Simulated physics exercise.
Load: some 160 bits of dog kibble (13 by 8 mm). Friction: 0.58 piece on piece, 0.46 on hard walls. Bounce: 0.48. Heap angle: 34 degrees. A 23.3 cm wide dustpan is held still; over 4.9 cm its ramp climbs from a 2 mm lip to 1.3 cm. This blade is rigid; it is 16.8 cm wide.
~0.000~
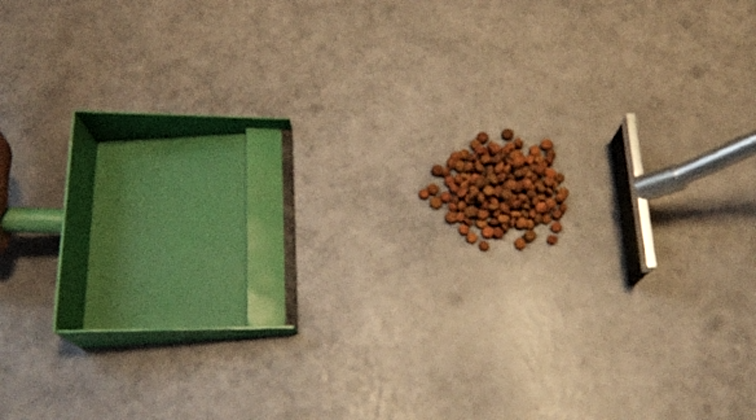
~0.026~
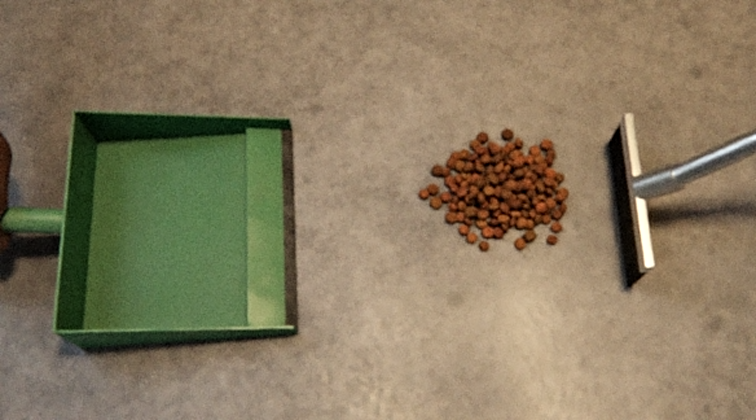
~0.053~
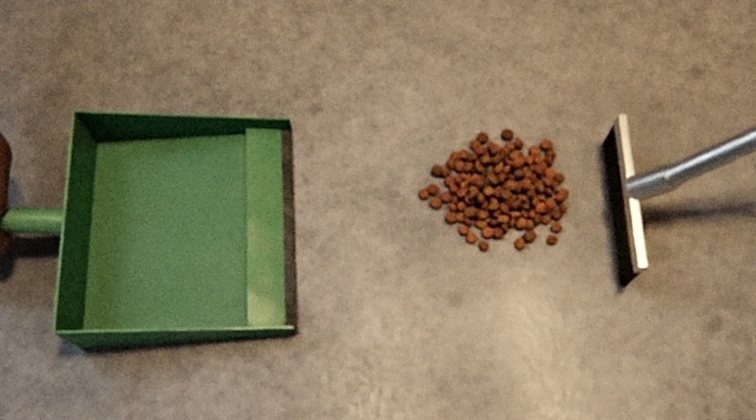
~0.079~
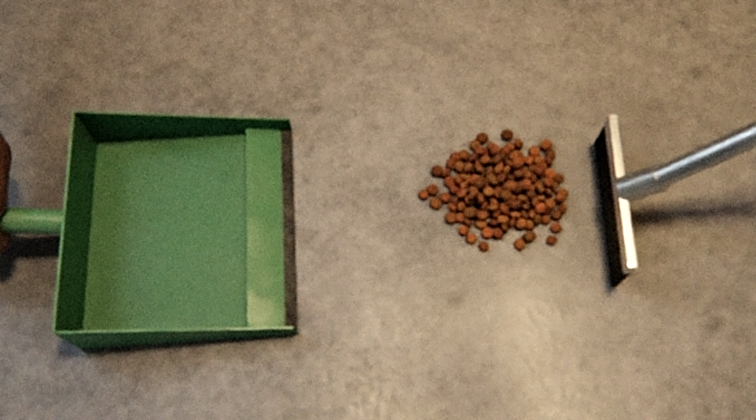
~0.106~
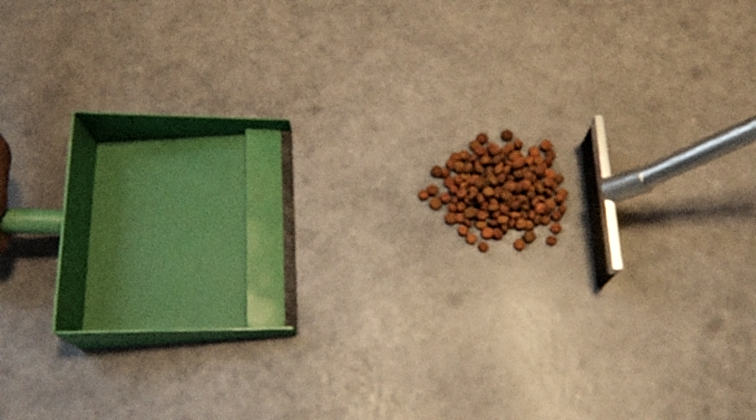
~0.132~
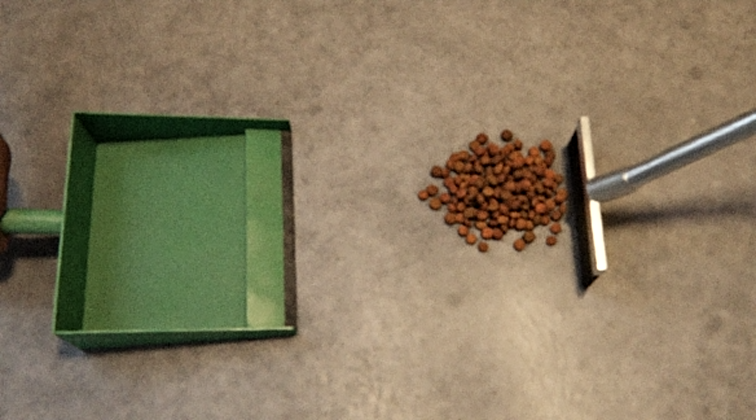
Hand at left holding a green dustpan still while a metal-handled blade slides left toward an unmoving heap of brown kibble.
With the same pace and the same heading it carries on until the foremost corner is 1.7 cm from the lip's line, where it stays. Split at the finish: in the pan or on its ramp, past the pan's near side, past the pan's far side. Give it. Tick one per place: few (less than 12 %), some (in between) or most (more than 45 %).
In the pan or on its ramp - some; past the pan's near side - few; past the pan's far side - few.
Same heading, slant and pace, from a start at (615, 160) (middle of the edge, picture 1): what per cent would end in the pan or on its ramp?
Something close to 40 percent.
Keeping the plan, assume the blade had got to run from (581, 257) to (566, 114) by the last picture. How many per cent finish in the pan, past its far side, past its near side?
The pan gets 45, the far side 20 and the near side 0.
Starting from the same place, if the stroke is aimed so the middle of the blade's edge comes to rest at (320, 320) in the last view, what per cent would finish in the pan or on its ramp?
Some 15 percent.
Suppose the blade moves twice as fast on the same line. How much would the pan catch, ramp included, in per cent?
In that case some 55 per cent.
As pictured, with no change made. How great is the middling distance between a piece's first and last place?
24 cm, roughly.
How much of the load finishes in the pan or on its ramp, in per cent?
Roughly 40 percent.
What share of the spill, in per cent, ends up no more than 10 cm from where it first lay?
Around 10 percent.
Then, at 0.38 s, middle of the blade 16 cm from the lip; 0 % over the lip, far side 0 %, near side 0 %.
Then, at 0.54 s, middle of the blade 7 cm from the lip; 0 % over the lip, far side 5 %, near side 0 %.
Then, at 0.82 s, middle of the blade 2 cm from the lip; 40 % over the lip, far side 5 %, near side 0 %.
In the end, at 1.3 s, pan 40 %, near side 0 %, far side 5 %, in front of the lip or behind the blade 55 %.
